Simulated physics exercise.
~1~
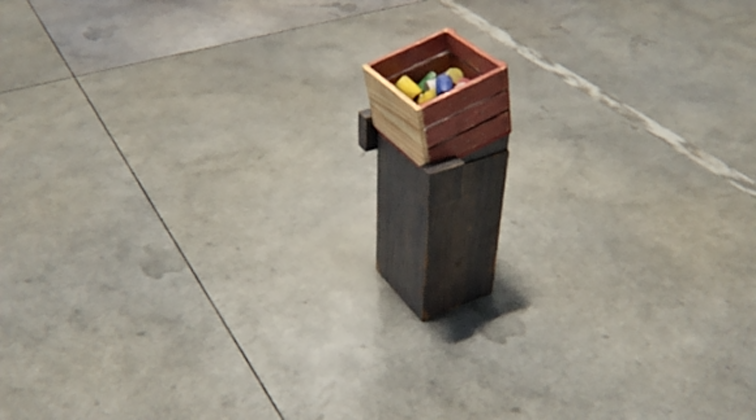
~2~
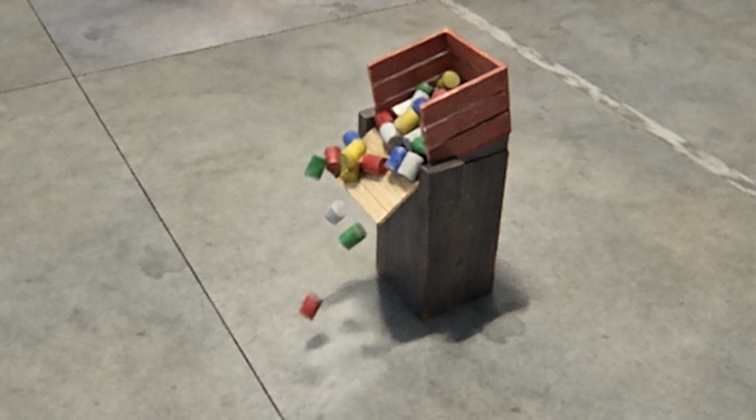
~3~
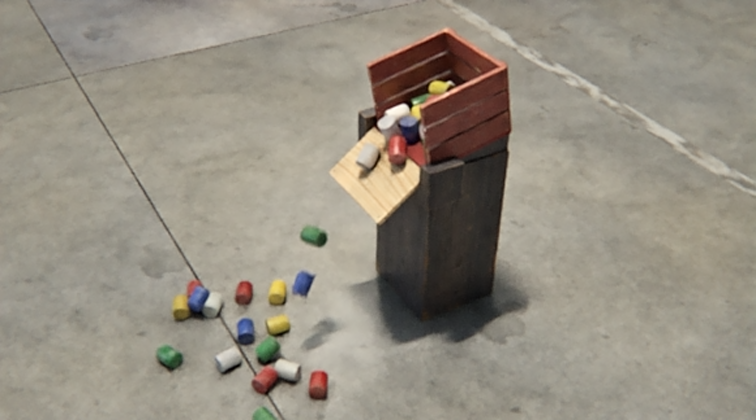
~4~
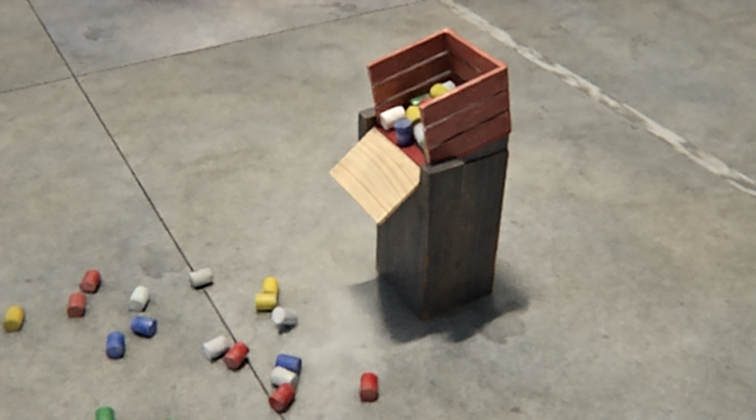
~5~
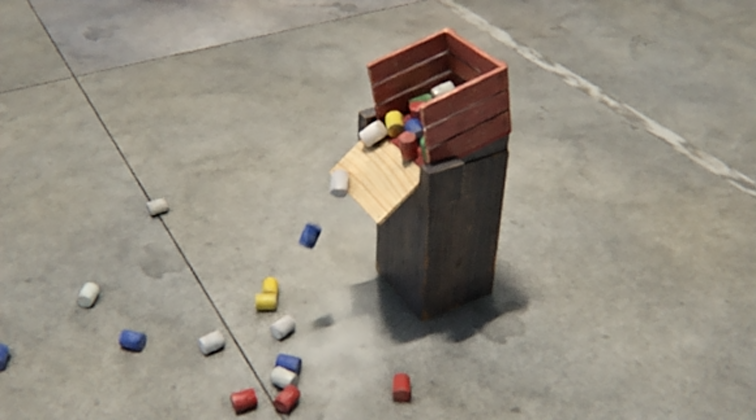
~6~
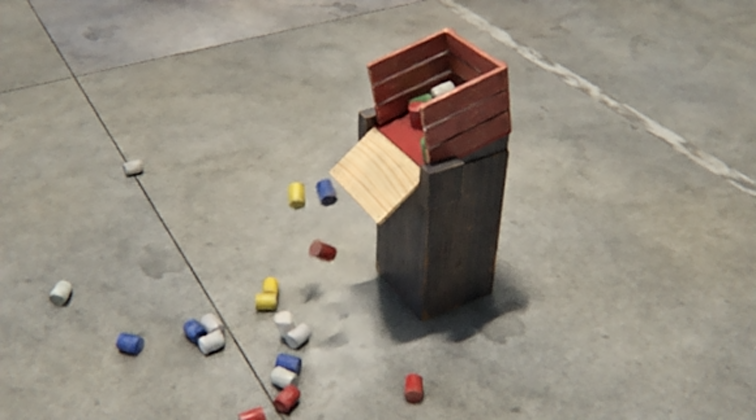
A red wooden bin on a dark stand had its pale front flap drop open, and colourful little jars tumbled down to the left and scattered across the concrete floor, with a few still falling and some left inside at the end.
